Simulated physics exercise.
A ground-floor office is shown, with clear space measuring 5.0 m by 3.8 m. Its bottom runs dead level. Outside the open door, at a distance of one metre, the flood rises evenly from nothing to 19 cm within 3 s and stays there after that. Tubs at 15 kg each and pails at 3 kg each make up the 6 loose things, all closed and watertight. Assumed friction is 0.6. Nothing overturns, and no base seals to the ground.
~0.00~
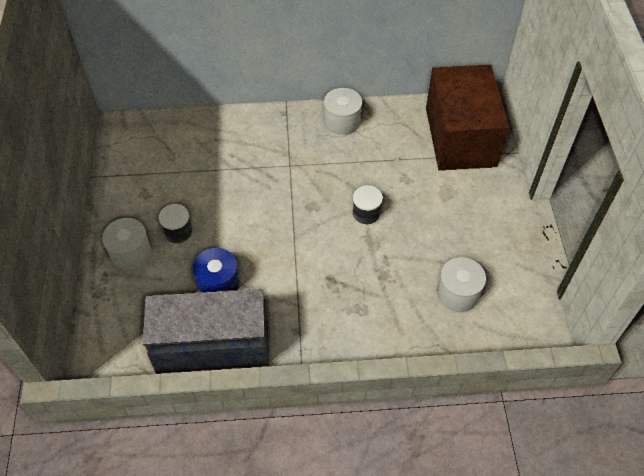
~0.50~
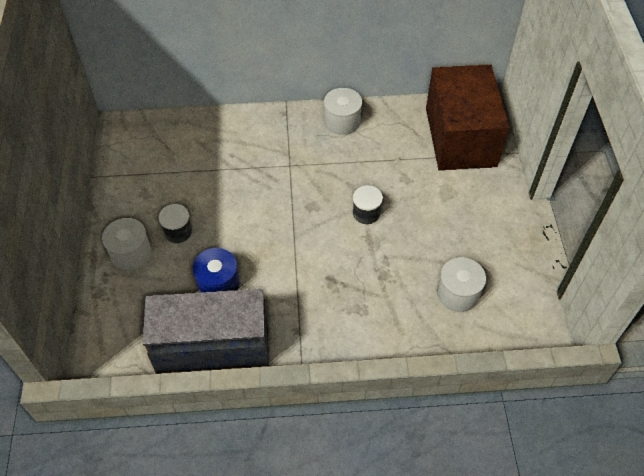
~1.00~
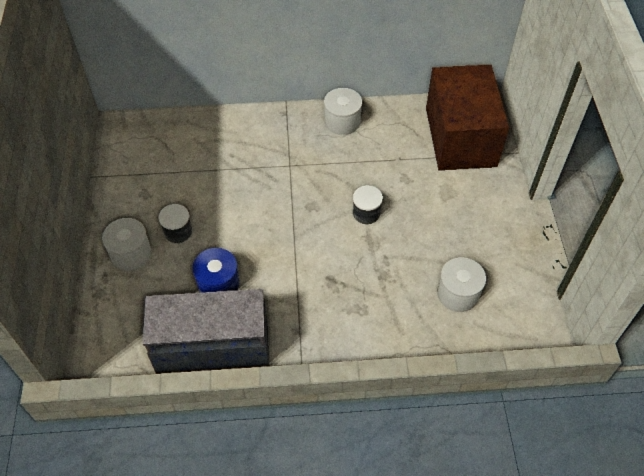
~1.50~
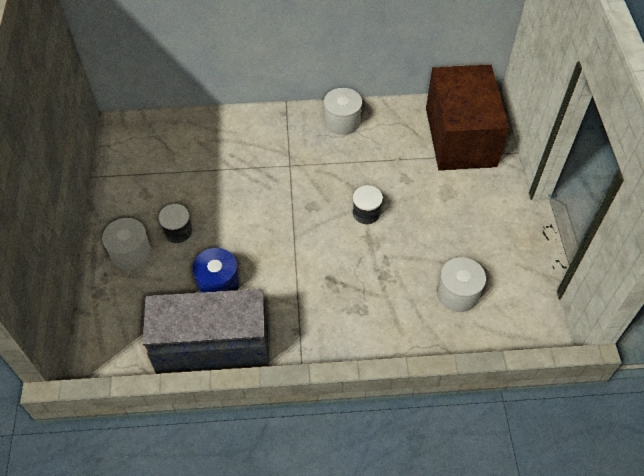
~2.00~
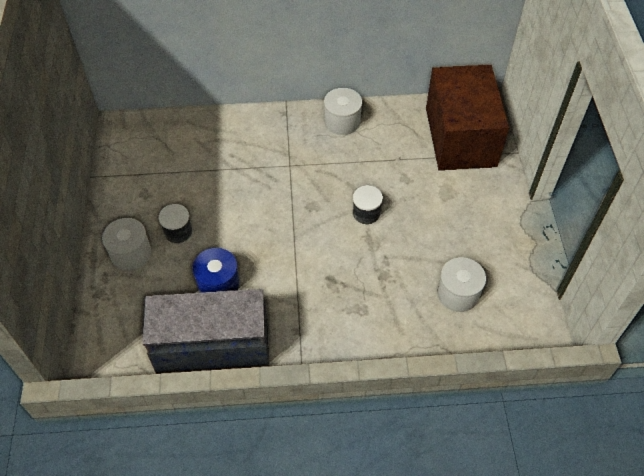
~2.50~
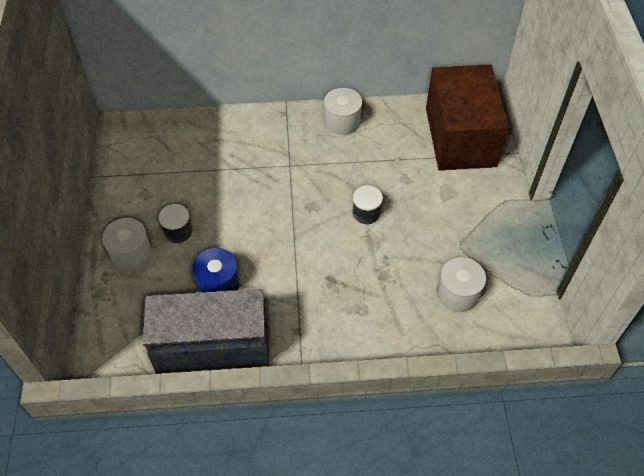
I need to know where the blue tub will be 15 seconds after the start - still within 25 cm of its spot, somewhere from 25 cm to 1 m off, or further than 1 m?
My guess: It's a bit away from its start.
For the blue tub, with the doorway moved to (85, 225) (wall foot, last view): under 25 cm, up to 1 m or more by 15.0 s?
You'd see the blue tub hardly budge.
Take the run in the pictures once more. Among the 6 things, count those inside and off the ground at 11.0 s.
Tally: 2 of them.
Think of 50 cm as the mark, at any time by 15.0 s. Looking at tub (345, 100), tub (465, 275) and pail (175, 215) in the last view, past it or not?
Note - in order: Smaller; farther; farther.
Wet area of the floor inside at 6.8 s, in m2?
About 16 m2 is covered.
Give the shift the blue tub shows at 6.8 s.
0 cm, give or take.
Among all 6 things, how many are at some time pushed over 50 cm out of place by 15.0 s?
I count 4 of them.
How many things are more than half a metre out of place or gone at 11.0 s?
That would be 2.
After 3.5 s the blue tub is near (215, 266), 0.0 m from its start, aground; 0 afloat.
After 6.8 s the blue tub is near (215, 266), 0.0 m from its start, aground; 0 afloat.
After 11.0 s the blue tub is near (215, 266), 0.0 m from its start, aground; 2 afloat.
After 15.0 s the blue tub is near (236, 234), 0.4 m from its start, afloat; 5 afloat.
